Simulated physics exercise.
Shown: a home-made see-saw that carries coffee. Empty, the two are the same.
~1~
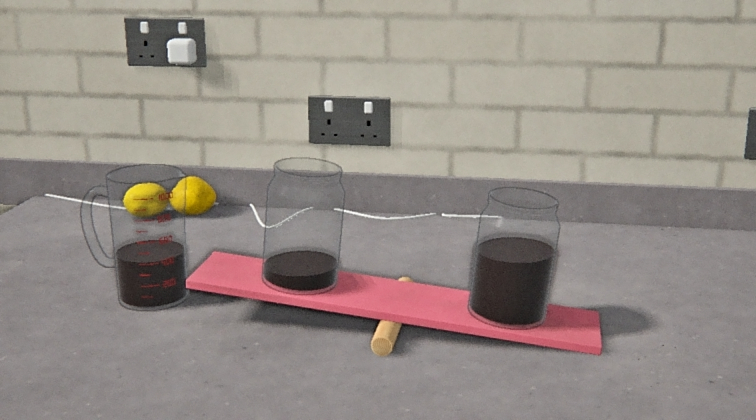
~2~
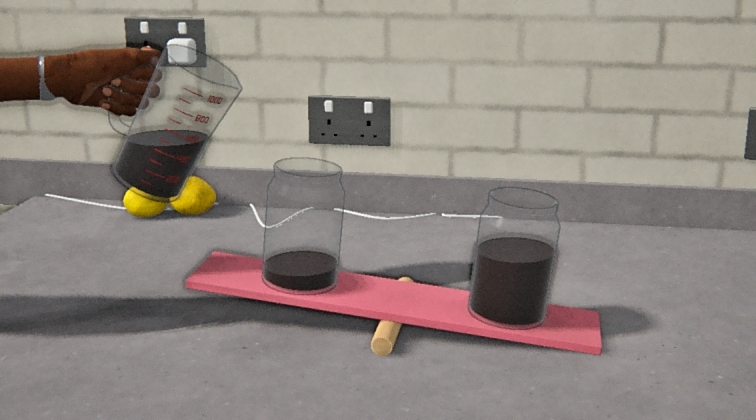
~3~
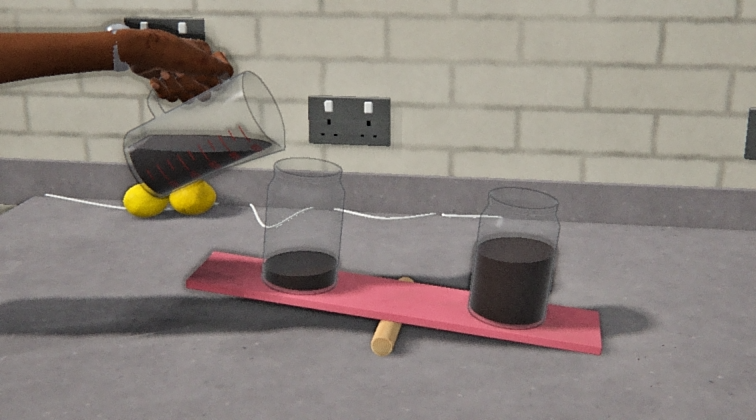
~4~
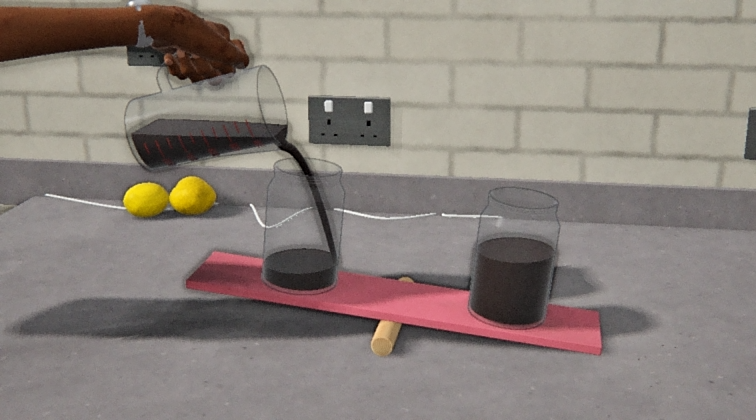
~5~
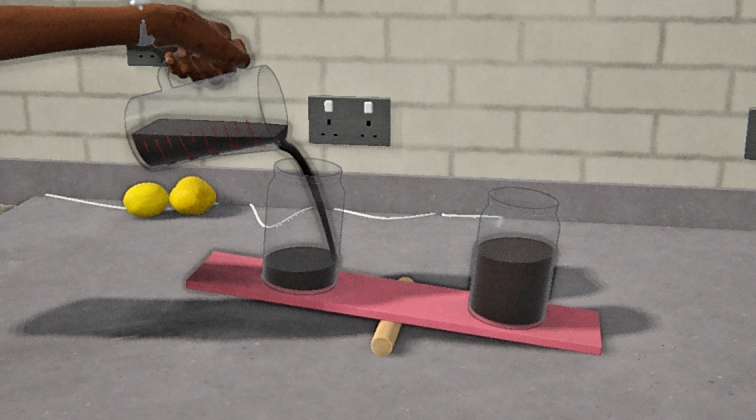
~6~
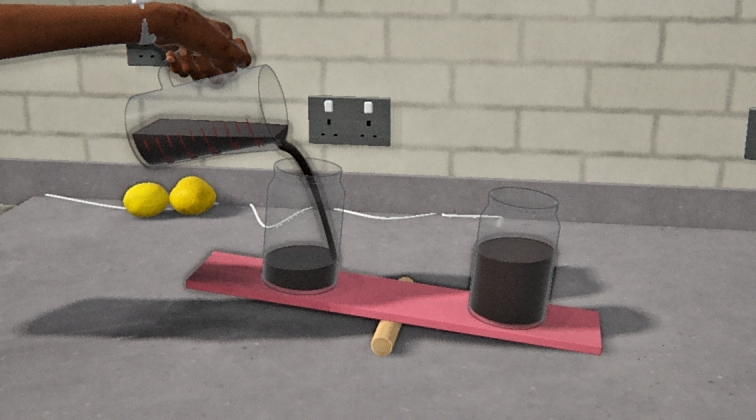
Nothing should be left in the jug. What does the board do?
In the end the board keeps its lean.
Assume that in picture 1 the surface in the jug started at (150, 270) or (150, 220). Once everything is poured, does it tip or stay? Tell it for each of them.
As listed: Does not move, goes down there.
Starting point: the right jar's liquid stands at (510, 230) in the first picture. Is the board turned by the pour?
Once the pour is done, it rests unchanged.
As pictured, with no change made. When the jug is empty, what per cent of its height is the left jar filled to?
Around 50 in a hundred.
Next, the left jar is about a third full; the board leans as before.
After that, the left jar is about half full; the board leans as before.
Finally, the left jar is about half full; the board leans as before.
